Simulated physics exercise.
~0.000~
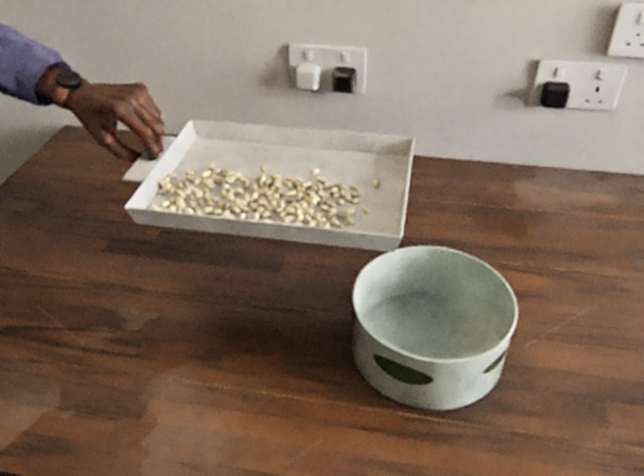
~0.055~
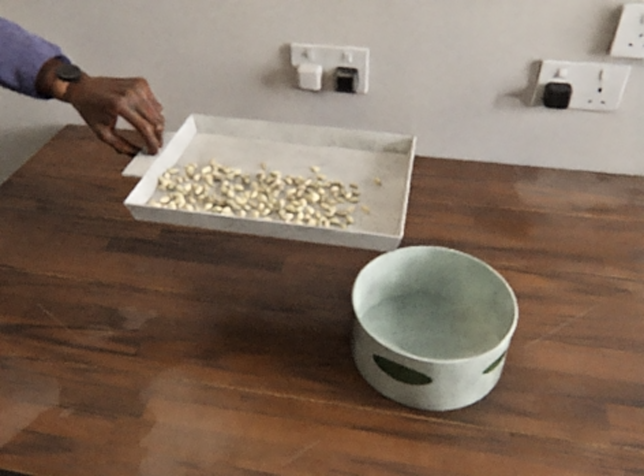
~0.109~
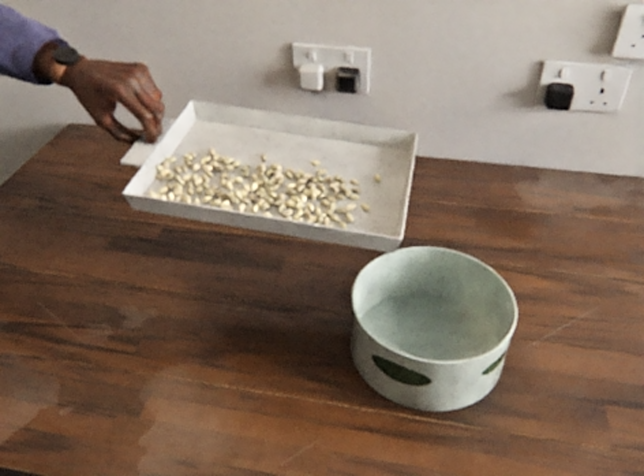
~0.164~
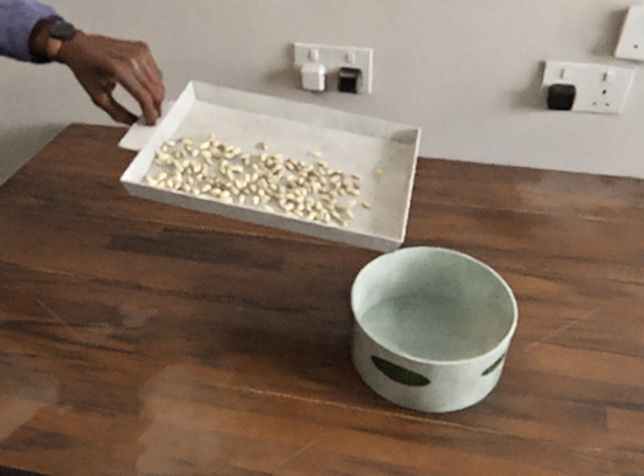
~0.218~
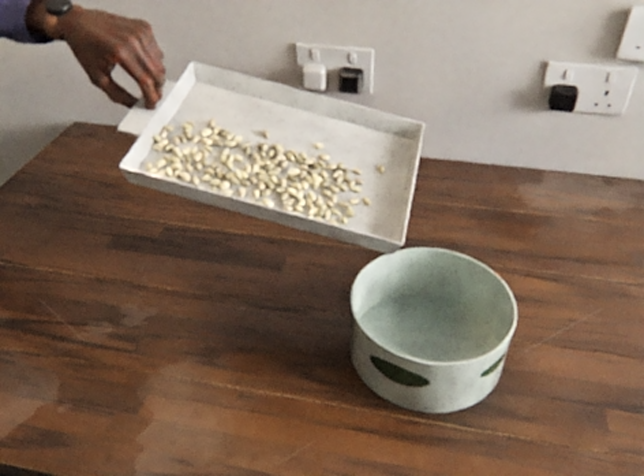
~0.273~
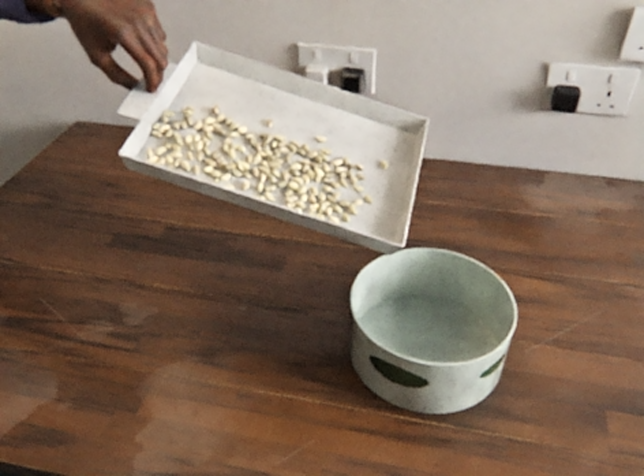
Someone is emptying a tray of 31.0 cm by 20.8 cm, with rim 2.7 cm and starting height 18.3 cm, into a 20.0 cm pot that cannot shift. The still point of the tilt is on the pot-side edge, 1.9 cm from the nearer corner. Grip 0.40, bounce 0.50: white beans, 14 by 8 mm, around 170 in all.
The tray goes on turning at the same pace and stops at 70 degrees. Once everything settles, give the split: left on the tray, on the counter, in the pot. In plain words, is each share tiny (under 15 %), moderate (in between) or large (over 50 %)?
My prediction: Left on the tray: A decent number, counter: A small number, pot: The majority.
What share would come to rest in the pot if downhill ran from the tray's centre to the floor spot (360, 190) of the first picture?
I'd estimate about 25 %.
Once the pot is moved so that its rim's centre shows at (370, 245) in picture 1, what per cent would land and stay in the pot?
The share would be some 0 per cent.
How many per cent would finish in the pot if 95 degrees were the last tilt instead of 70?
Near 100 %, then.
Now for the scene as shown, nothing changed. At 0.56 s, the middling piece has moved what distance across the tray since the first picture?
I'd say close to 6 centimetres.
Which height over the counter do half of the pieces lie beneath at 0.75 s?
The halfway mark sits at about 24 cm.
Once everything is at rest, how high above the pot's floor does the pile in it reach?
It reaches roughly 2.0 cm.
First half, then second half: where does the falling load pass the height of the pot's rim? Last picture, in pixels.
Near (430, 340) at first, near (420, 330) afterwards.
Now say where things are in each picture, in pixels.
Tray tilt 0 degrees, front corners at (132, 205) and (396, 233); middle of the pieces at (262, 200); pot at (434, 298), in the first frame.
Tray tilt 1 degrees, front corners at (132, 200) and (396, 233); middle of the pieces at (262, 197), in the second frame.
Tray tilt 4 degrees, front corners at (130, 191) and (397, 234), lowest corner right front; middle of the pieces at (261, 190), in the third frame.
Tray tilt 9 degrees, front corners at (128, 177) and (397, 236), lowest corner right front; middle of the pieces at (262, 181), in the fourth frame.
Tray tilt 14 degrees, front corners at (127, 164) and (398, 238), lowest corner right front; middle of the pieces at (262, 173), in the fifth frame.
Tray tilt 19 degrees, front corners at (127, 151) and (399, 241), lowest corner right front; middle of the pieces at (264, 164); pot at (432, 300). Its pace works out near 90 degrees a second, in the sixth frame.
Then, at 0.56 s, tilt 44 degrees; the tray holds 100 %, the pot 0 %.
After 0.75 s, tilt 61 degrees; the tray holds 100 %, the pot 0 %.
Then, at 1.06 s, tilt 70 degrees; the tray holds 50 %, the pot 40 %.
In the end, at 2.3 s, tray 35 %, counter 5 %, pot 60 %.
